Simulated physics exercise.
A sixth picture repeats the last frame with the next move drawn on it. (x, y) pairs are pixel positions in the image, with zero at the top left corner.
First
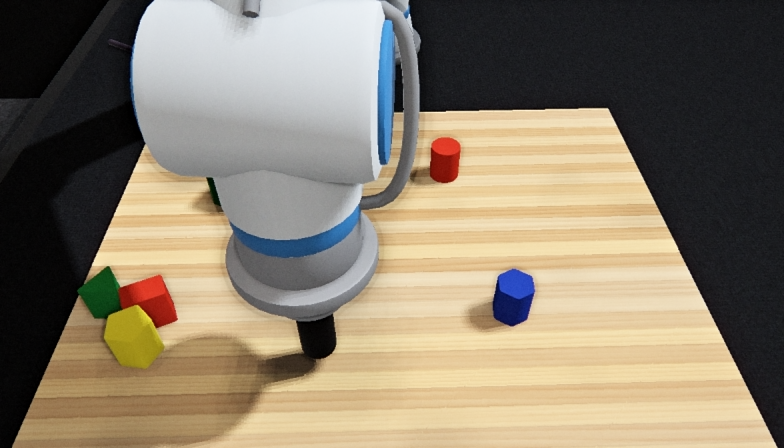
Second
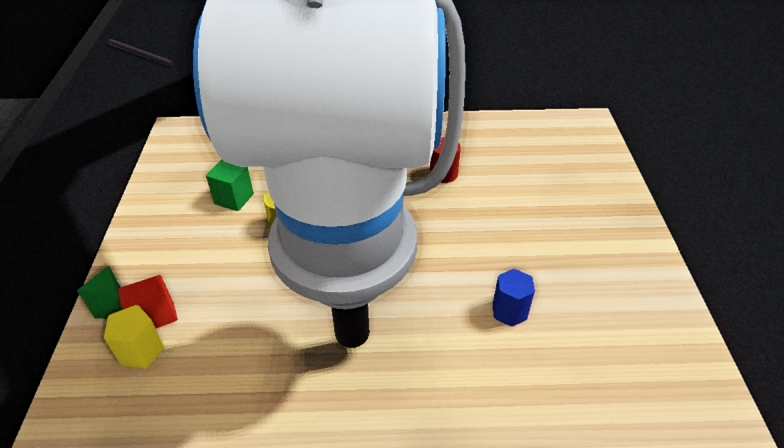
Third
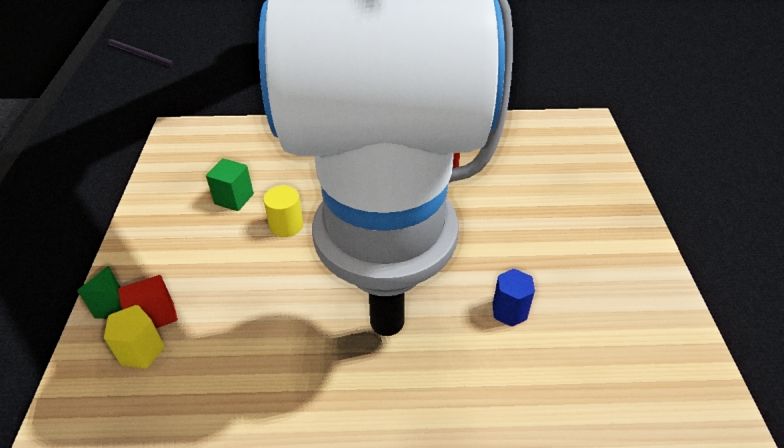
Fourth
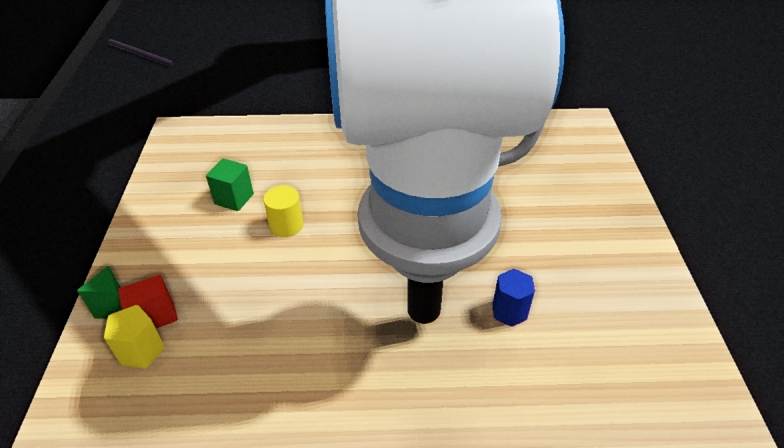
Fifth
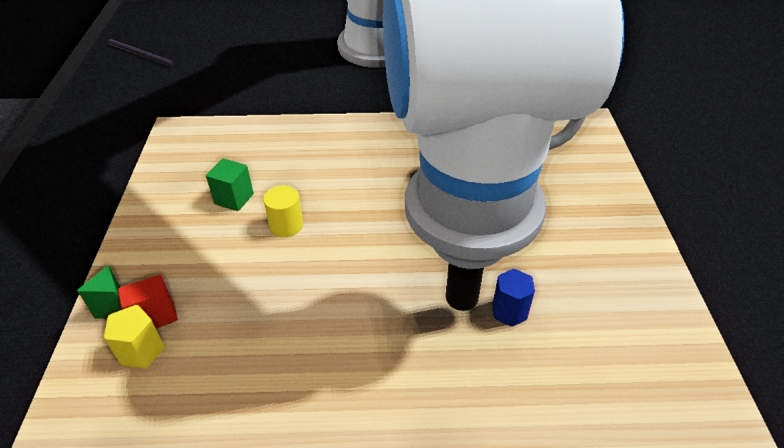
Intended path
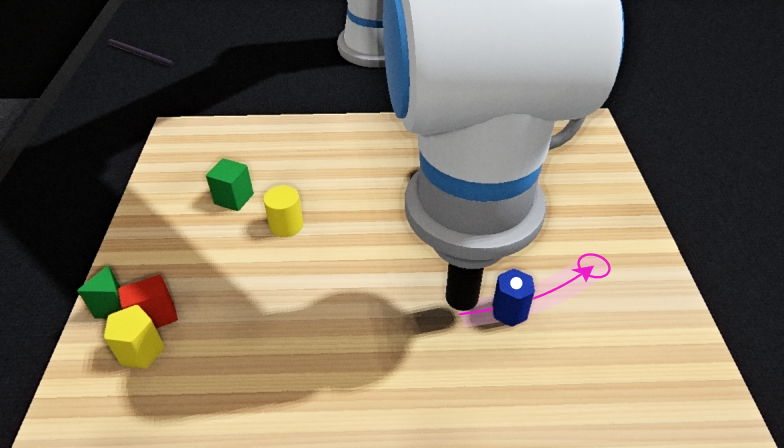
In this clip, a white and blue robot arm with a black rod moves steadily right across a wooden table, nearing a blue hexagonal block, while the red, green, yellow and blue blocks in view stay still.
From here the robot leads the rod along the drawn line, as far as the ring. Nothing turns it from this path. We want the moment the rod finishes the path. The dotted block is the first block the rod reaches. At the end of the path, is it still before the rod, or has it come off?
Final position: To the side or behind.
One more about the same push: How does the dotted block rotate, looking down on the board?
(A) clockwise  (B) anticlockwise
A
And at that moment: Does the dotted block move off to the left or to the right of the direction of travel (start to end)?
That block drifts right.
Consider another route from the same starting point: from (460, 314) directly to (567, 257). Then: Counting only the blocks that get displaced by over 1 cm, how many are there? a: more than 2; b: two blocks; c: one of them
I choose c.
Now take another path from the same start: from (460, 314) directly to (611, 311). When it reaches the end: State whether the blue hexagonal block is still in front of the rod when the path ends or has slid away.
Most likely the blue hexagonal block stays ahead.
The drawn path runs from (460, 314) through (536, 298) to (594, 266); the dot is on the blue hexagonal block.
What follows on the original path. One third of the way, rod at (515, 290); blue hexagonal block at (554, 279), turned 10° clockwise.
Two thirds of the way, rod at (562, 273); blue hexagonal block at (601, 275), turned 65° clockwise.
At the end, rod at (600, 250); blue hexagonal block at (610, 272), turned 110° clockwise.
